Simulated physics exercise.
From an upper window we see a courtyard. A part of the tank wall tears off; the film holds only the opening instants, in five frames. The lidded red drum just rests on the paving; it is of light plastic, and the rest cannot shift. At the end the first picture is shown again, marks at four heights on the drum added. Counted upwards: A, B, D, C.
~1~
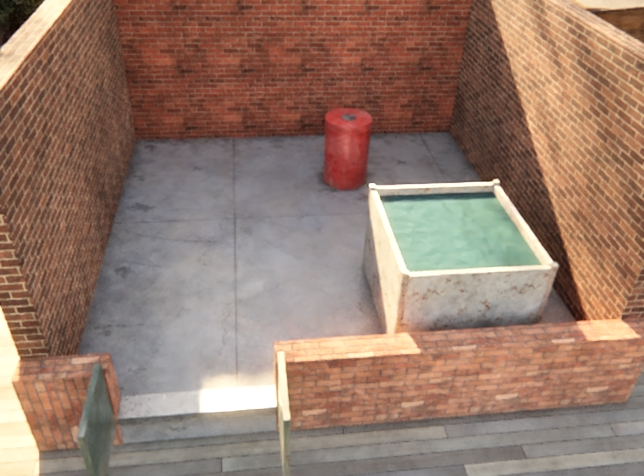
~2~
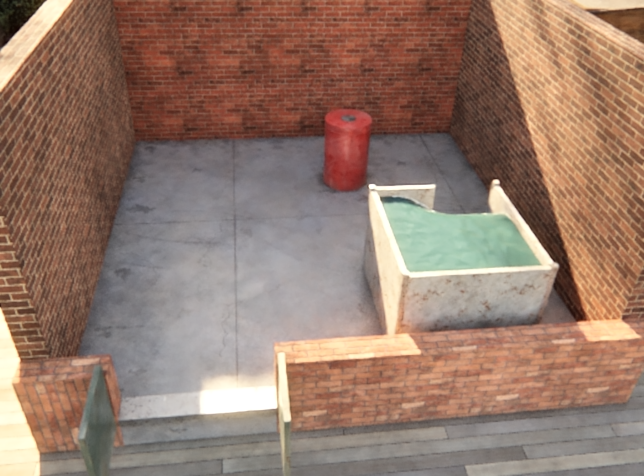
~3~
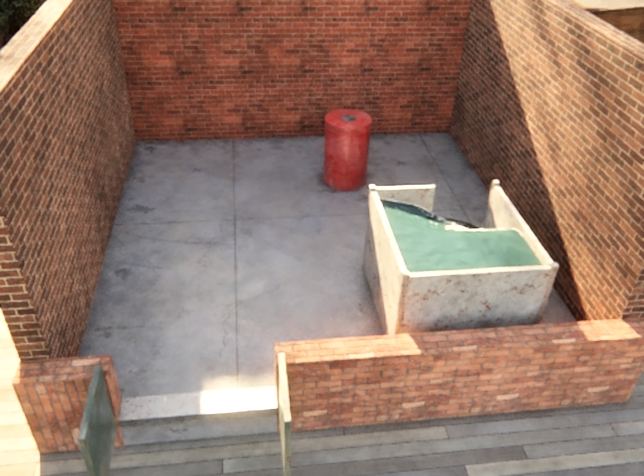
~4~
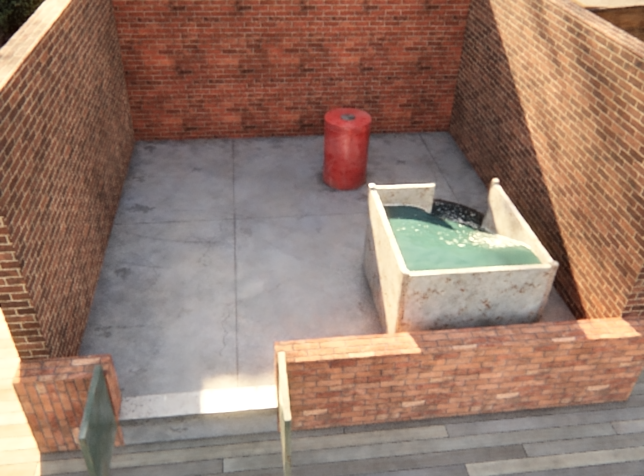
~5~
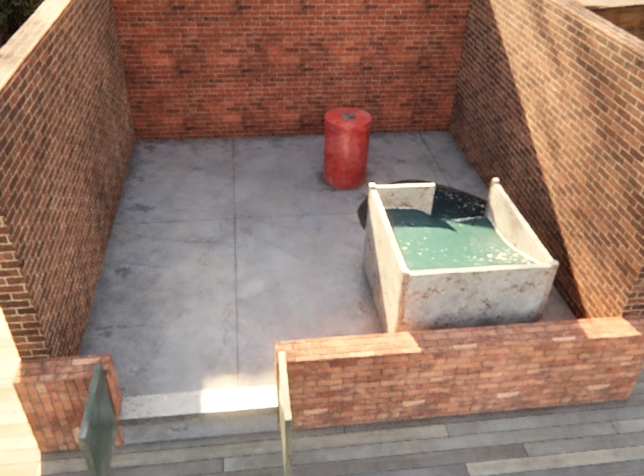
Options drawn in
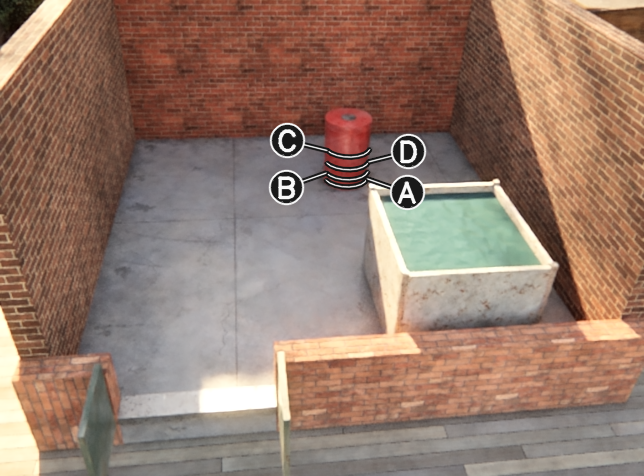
In a brick-walled courtyard with a red drum, a gap opened in the back of a pale tank full of green water, and the level dropped as a dark puddle spread behind it.
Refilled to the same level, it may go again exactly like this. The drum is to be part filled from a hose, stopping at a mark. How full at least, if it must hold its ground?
Choose D.
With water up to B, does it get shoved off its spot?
Yes, that goes wrong.
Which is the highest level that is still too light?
Here it is level B.
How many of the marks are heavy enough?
Two of the four.
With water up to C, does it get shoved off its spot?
No.
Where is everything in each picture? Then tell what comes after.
Lid of the red drum at (349, 118); tank full, its middle at (454, 231); open gate at (194, 351).
Water covers 2 % of the ground, mostly out of sight from here.
Water covers 4 % of the ground, mostly out of sight from here.
Water covers 7 % of the ground, mostly out of sight from here.
Lid of the red drum at (348, 117); water covers 10 % of the ground and is seen nearest the drum at (404, 186).
On the marked copy, A at (349, 186); B at (349, 179); C at (351, 157); D at (350, 169); from the bottom up A, B, D, C.
For level A, it is pushed about 5 times its own width away.
For level B, it is pushed about its own width away.
For level C, it does not move.
For level D, it does not move.
